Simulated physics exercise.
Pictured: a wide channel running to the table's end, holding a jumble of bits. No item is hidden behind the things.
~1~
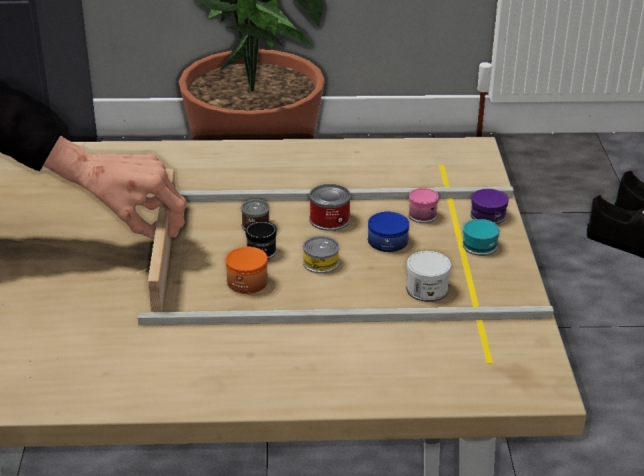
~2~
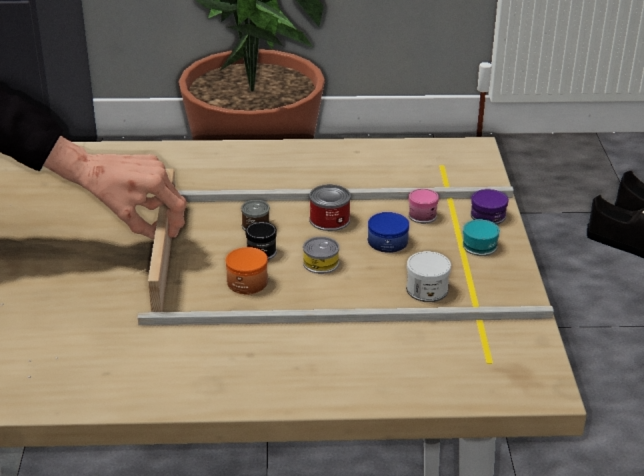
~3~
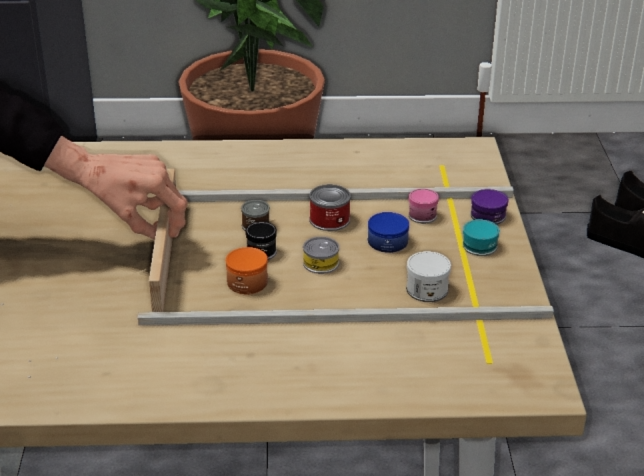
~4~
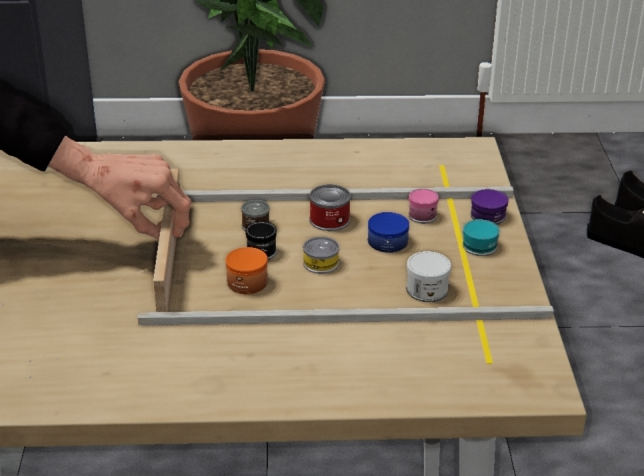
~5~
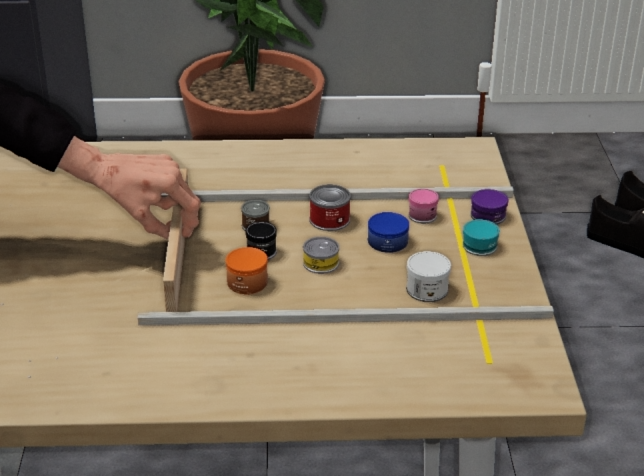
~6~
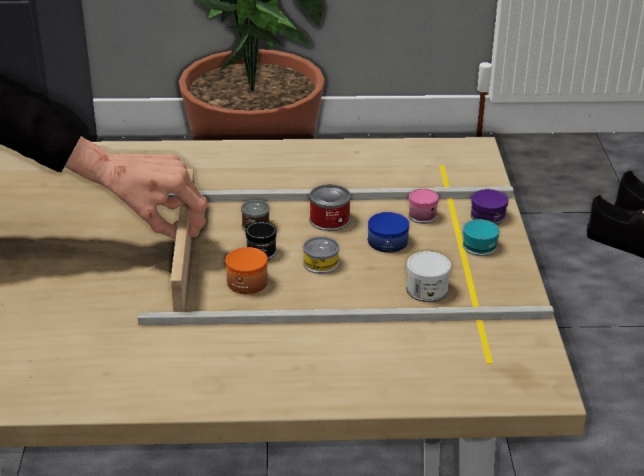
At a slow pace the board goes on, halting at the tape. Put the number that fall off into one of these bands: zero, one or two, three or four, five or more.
That is one or two.
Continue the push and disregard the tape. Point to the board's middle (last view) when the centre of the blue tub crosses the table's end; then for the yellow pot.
Blue tub over the end: About (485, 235). Yellow pot over the end: About (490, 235).
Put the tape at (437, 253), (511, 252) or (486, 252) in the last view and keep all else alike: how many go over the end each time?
Respectively 0, 6 and 3.
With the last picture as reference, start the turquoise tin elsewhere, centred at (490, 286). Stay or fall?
The turquoise tin goes down.
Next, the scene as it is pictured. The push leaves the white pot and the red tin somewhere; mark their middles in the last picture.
White pot: About (523, 288); red tin: About (473, 197).
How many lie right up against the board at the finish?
4 end up touching it.
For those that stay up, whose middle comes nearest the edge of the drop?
The turquoise tin ends nearest.
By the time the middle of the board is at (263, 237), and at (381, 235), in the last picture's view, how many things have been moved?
3 at one spot and 8 at the other.
Soon after, none off yet; purple tin at rest near (489, 207); turquoise tin at rest near (481, 238); pink pot at rest near (423, 206).
In the end, the number that fall off is one or two; gone, purple tin.
